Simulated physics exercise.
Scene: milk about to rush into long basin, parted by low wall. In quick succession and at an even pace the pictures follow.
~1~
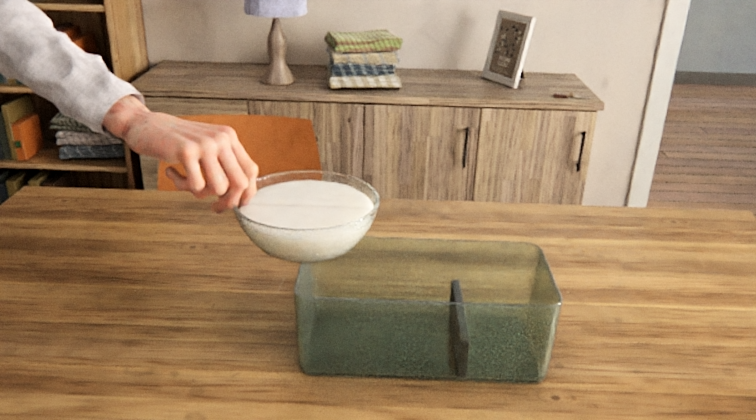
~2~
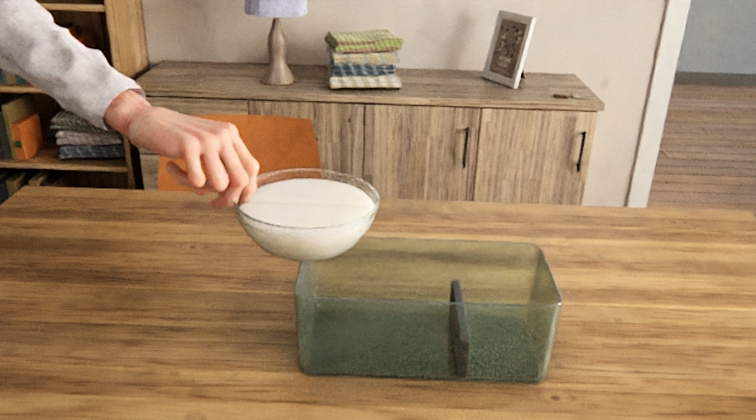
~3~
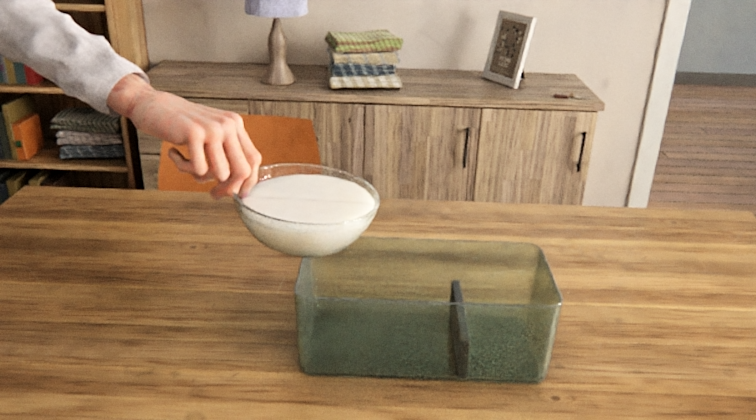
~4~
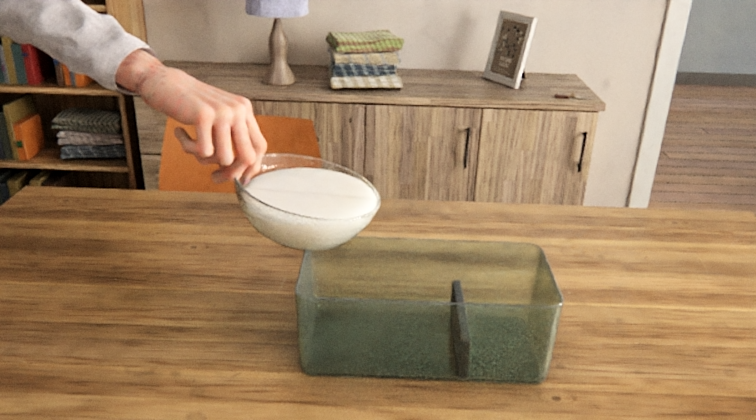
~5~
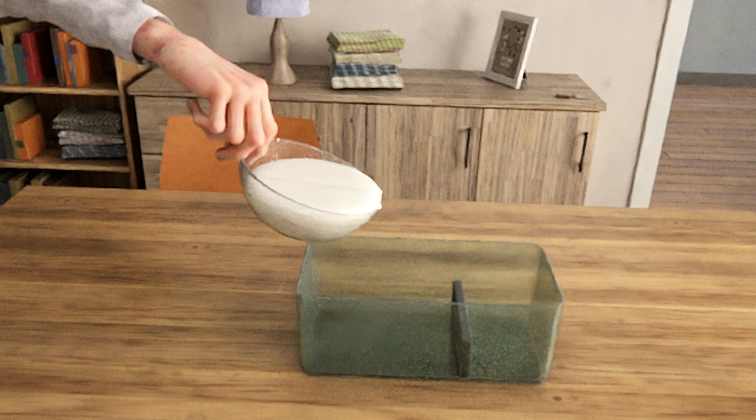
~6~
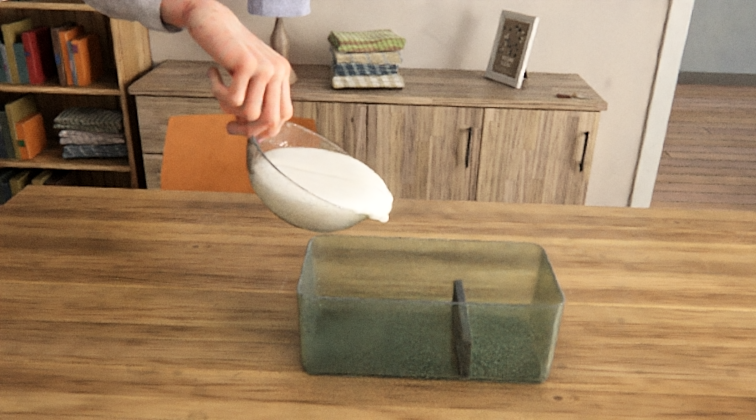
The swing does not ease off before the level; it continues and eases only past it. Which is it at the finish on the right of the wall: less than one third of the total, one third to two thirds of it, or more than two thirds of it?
At the finish the right of the wall has one third to two thirds of the total.
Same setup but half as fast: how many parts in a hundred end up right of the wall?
It works out near 30 %.
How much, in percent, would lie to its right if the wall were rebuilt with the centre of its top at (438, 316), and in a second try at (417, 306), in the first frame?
About 60 per cent on the first try, and 75 per cent on the second.
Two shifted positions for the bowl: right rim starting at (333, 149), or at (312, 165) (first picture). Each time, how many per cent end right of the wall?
It comes out at around 15 percent and then around 5 percent.
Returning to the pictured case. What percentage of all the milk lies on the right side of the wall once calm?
I'd put it near 45 per cent.
A moment on, the bowl is tipped on its side and 17 per cent is still to pour, 23 is left of the wall and 4 right of it.
Next, the bowl is tipped right over and 0 per cent is still to pour, 35 is left of the wall and 53 right of it.
Then the bowl is tipped right over and 0 per cent is still to pour, 43 is left of the wall and 38 right of it.
Later the bowl is tipped right over and 0 per cent is still to pour, 48 is left of the wall and 46 right of it.
In the end 48 per cent lies left of the wall, 46 right of it and 6 outside.
